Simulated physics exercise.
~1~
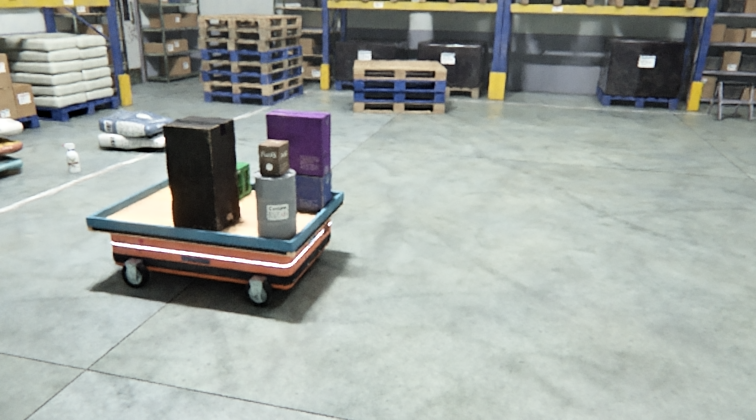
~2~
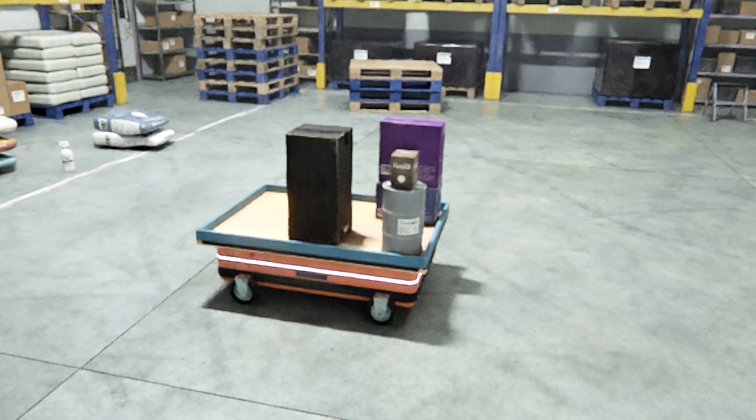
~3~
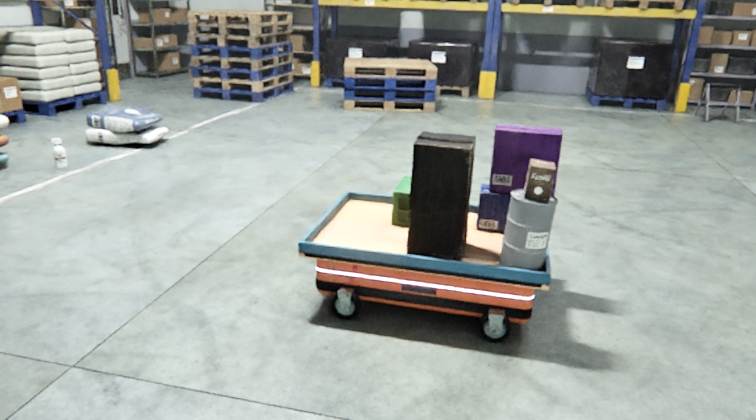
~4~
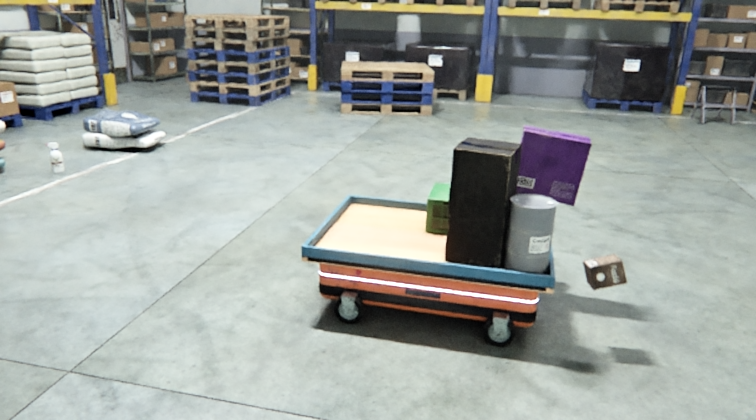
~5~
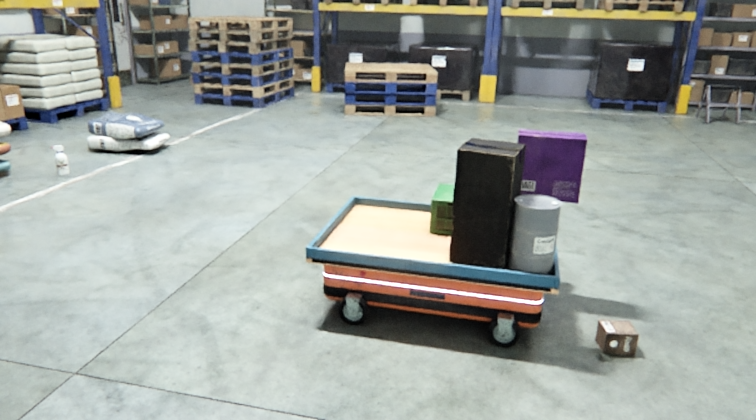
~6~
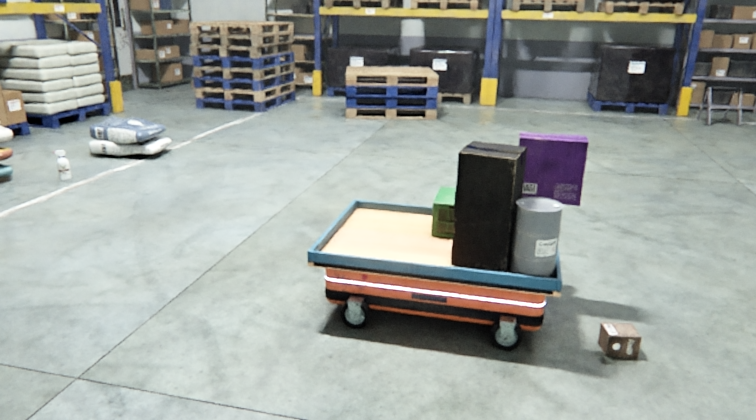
An orange cart carrying loose boxes, a green crate and a grey canister rolled to the right across a warehouse floor and stopped, and the small brown box tumbled off the right side and ended up lying on the floor while the rest stayed aboard.
